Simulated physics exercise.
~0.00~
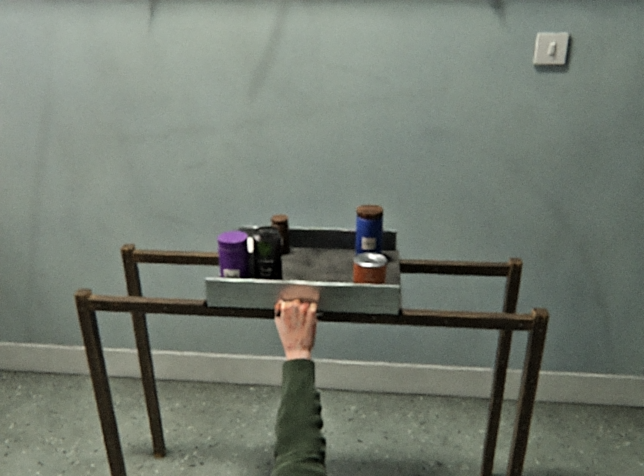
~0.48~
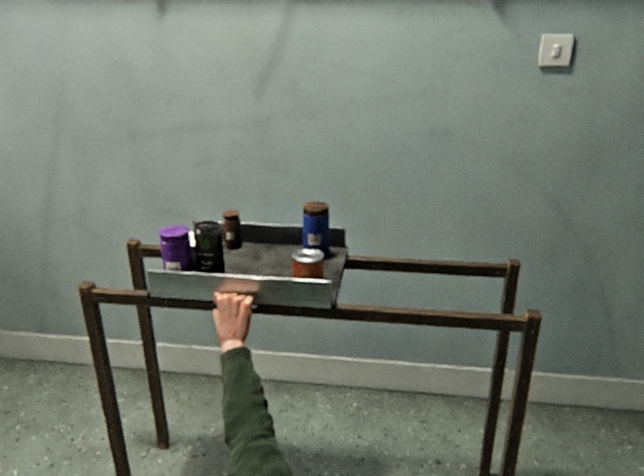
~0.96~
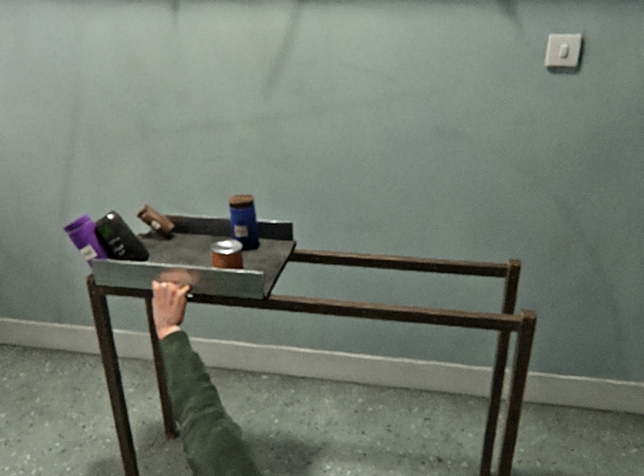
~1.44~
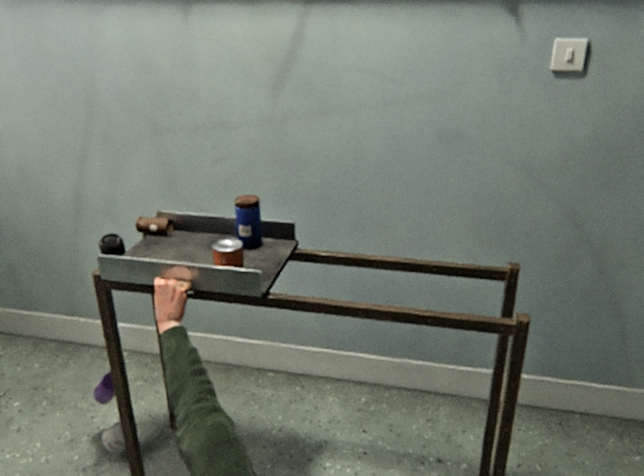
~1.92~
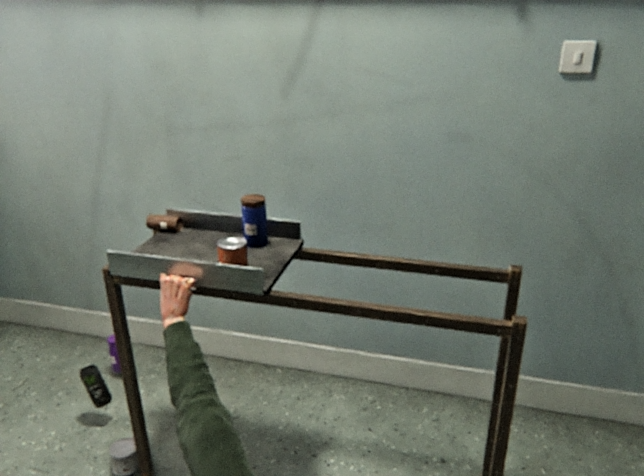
A tray pulled left by a hand stops abruptly, spilling some containers off its open end.
